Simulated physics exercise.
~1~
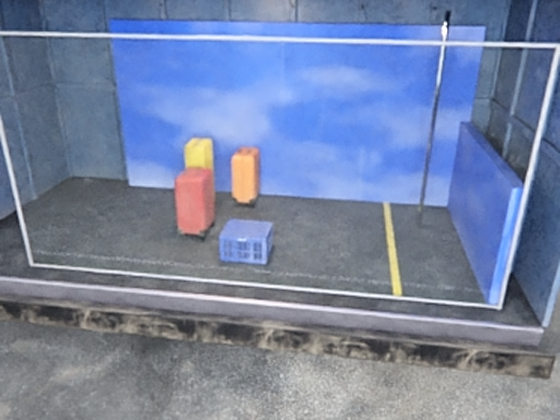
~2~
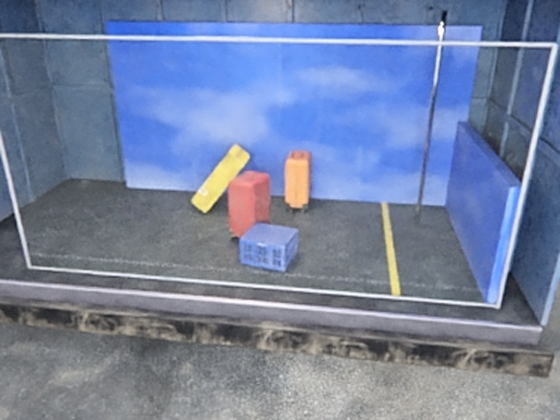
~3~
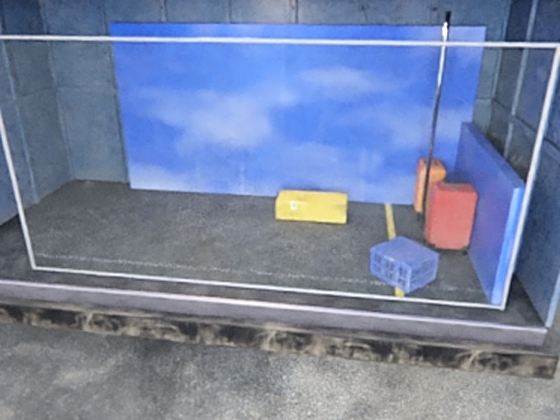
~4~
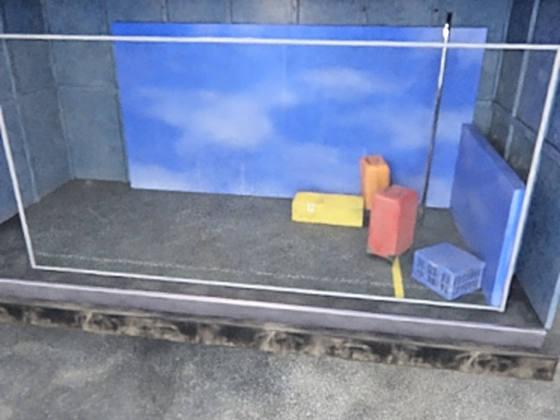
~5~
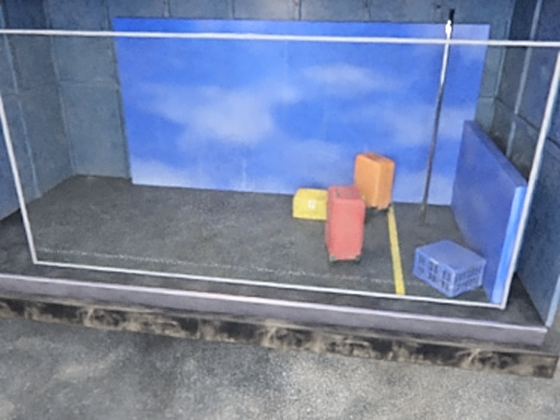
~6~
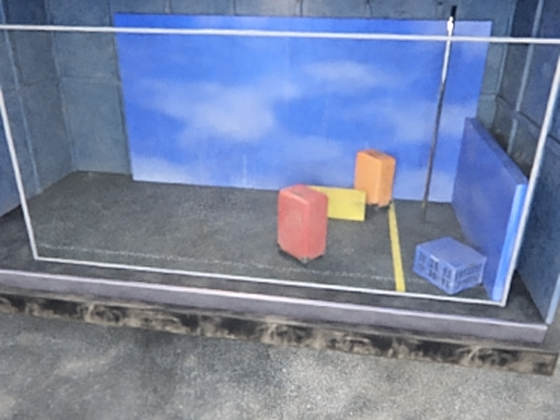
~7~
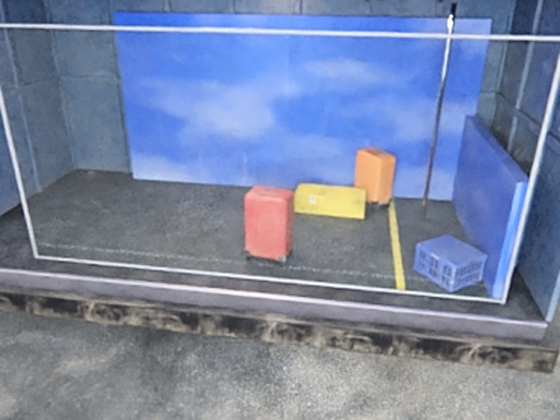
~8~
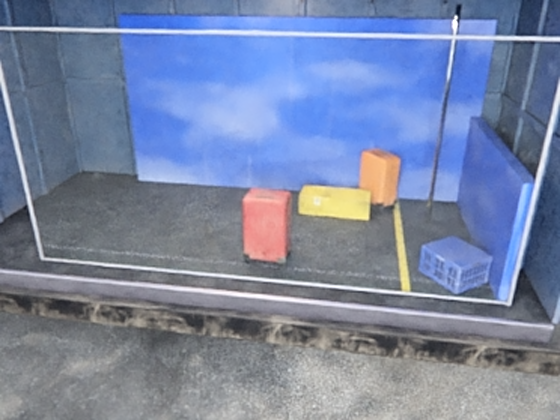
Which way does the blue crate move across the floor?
The blue crate moves to the right, ending near the blue panel at the right side.
